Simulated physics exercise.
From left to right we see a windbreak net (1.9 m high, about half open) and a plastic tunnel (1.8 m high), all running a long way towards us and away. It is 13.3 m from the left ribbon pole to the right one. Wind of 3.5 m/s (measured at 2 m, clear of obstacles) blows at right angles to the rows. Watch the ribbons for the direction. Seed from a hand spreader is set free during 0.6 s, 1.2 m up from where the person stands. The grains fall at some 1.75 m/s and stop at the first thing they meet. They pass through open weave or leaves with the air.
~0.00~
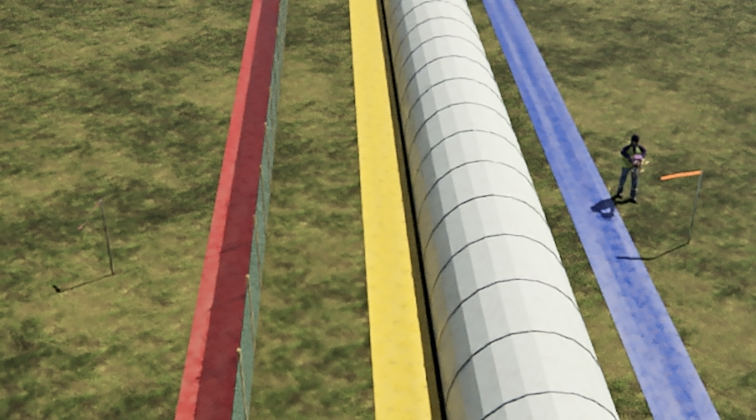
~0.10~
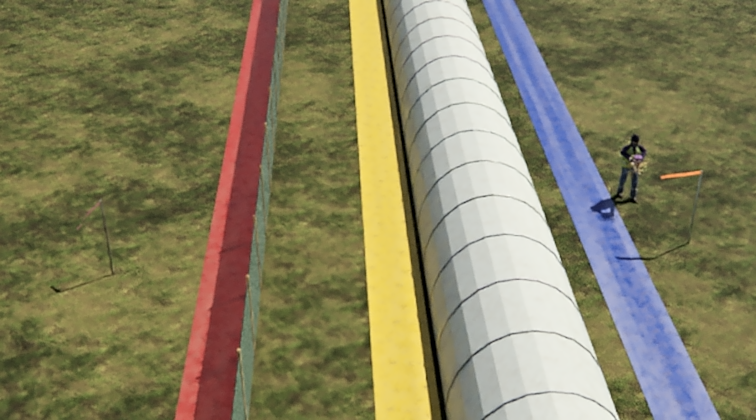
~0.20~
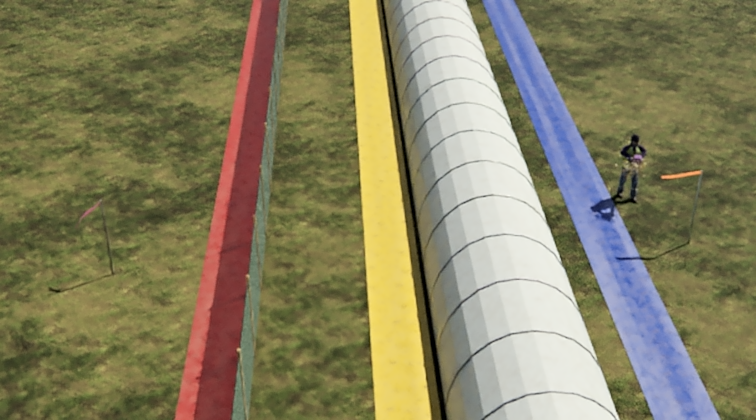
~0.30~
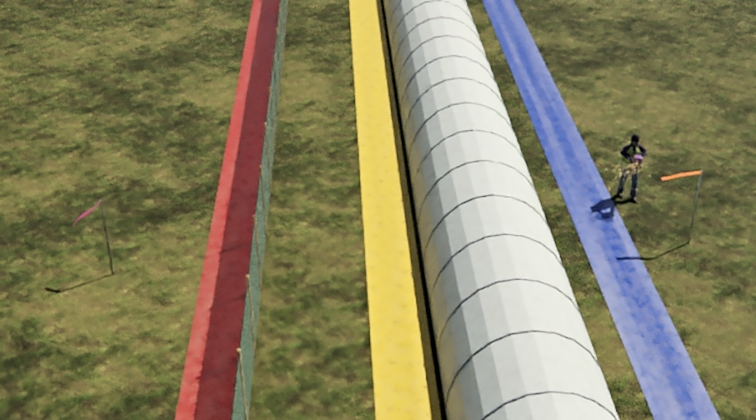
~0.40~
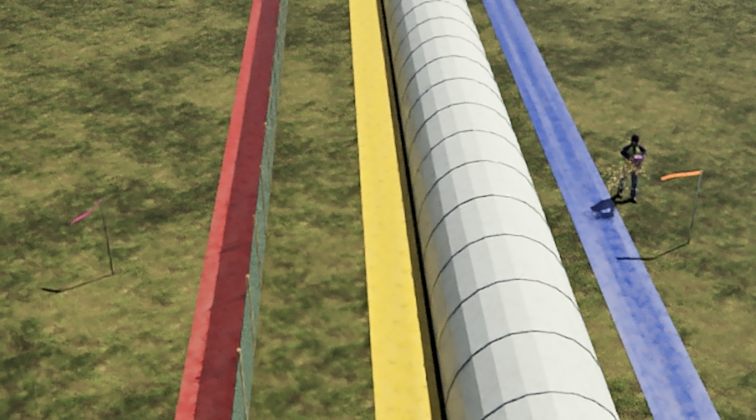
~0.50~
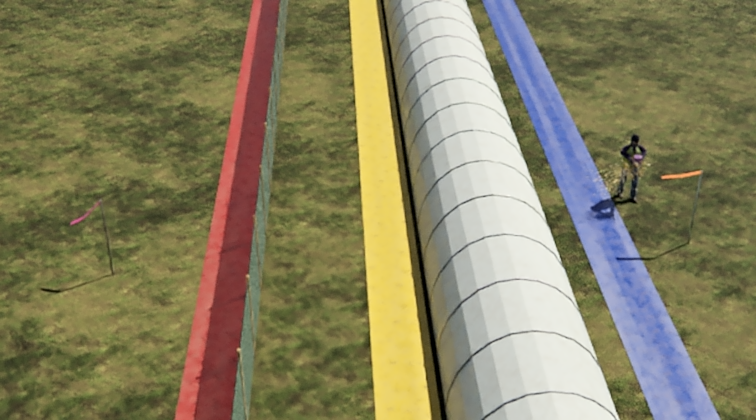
Grassy field with red, yellow and blue strips beside a long pale tunnel, a standing person releasing seed that drifts slightly left.
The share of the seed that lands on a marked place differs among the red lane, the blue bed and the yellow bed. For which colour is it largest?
The blue one.
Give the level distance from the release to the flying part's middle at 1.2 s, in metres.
Roughly 1.0 m.
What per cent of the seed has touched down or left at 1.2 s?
Some 50 per cent.
After 1.2 s, 0 % lies on the yellow bed, 44 % on the blue bed and 0 % on the red lane; 48 % has touched down or left; the middle of what still flies is 0.4 m above the low ground, near (585, 196).
After 2.0 s, 0 % lies on the yellow bed, 70 % on the blue bed and 0 % on the red lane; 95 % has touched down or left.
After 3.5 s, 0 % lies on the yellow bed, 70 % on the blue bed and 0 % on the red lane; 100 % has touched down or left.
After 8.0 s, 0 % lies on the yellow bed, 70 % on the blue bed and 0 % on the red lane; 100 % has touched down or left.
After 45.0 s, 0 % lies on the yellow bed, 70 % on the blue bed and 0 % on the red lane; 100 % has touched down or left.
